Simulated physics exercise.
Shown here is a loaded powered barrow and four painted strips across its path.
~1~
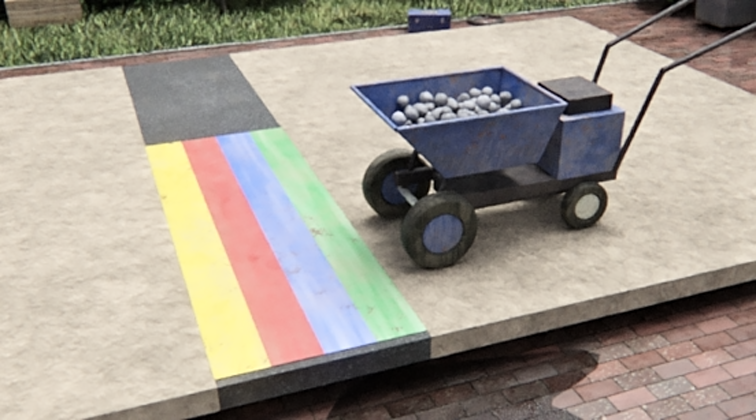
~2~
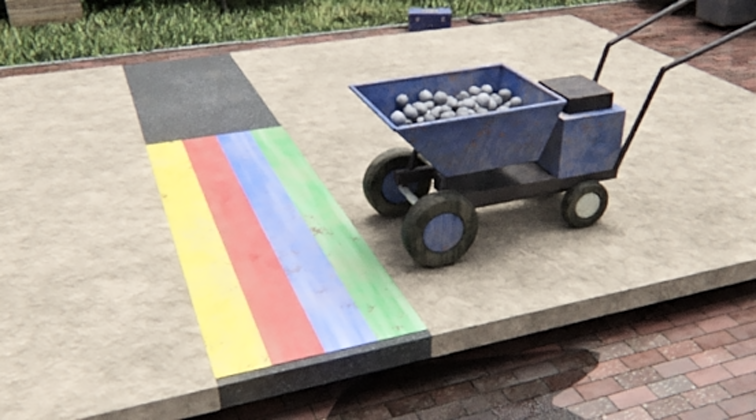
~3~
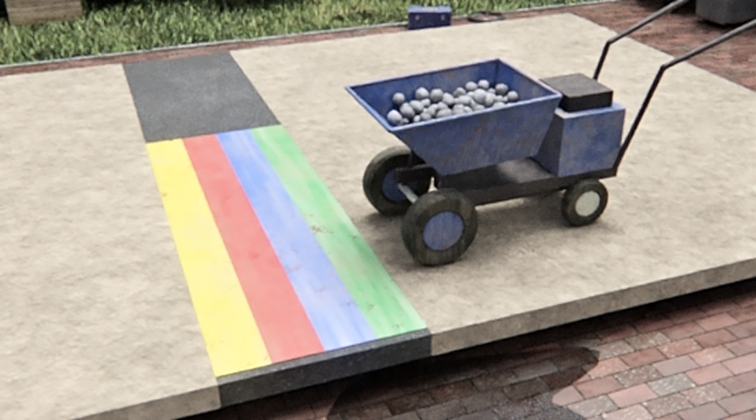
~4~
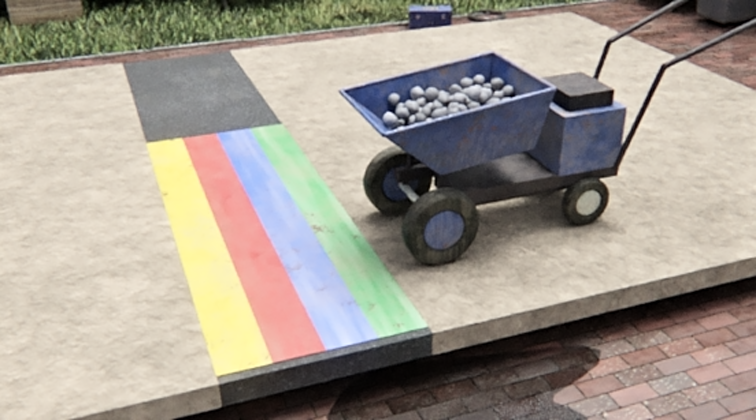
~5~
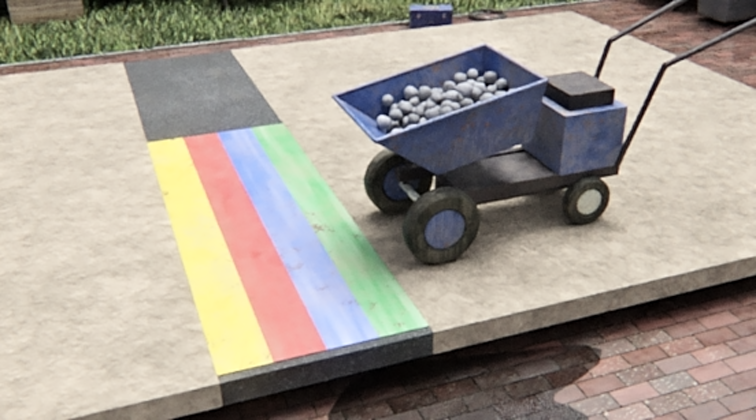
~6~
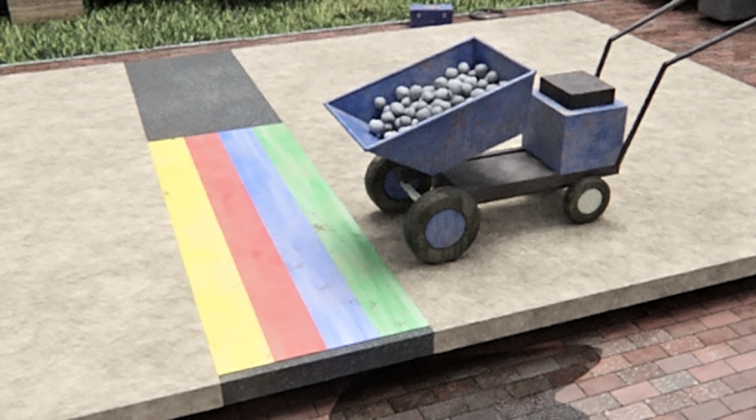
On a pale slab beside grass and brick paving, a blue barrow's skip of grey cobbles gradually tilting left towards four painted strips.
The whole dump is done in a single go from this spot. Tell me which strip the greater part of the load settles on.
The greater part settles on the red strip.
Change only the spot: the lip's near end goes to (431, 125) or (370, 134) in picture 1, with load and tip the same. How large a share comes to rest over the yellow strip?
In turn, around 10 per cent and 30 per cent.
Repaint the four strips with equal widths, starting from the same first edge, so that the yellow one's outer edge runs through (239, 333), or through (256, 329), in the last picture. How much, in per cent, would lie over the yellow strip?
About 20 %, then 20 %.
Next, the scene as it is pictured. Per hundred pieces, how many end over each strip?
Green strip = 0 %; blue strip = 15 %; red strip = 30 %; yellow strip = 20 %.
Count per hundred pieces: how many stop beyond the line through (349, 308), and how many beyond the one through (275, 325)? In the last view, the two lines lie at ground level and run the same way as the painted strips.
That's 70 in a hundred for the first and 30 in a hundred for the second.
Soon after the last picture, skip tipped steeply; all in the skip.
A little later, skip tipped right over; nearly all in the skip; a small part over the blue strip; a stray few over the red strip.
Later still, skip tipped right over; about a third in the skip; a small part over the blue strip; about a third over the red strip; a small part over the yellow strip; a stray few off the paint.
At rest, skip tipped right over; about a quarter in the skip; none over the green strip; a small part over the blue strip; about a third over the red strip; about a quarter over the yellow strip; a small part off the paint.
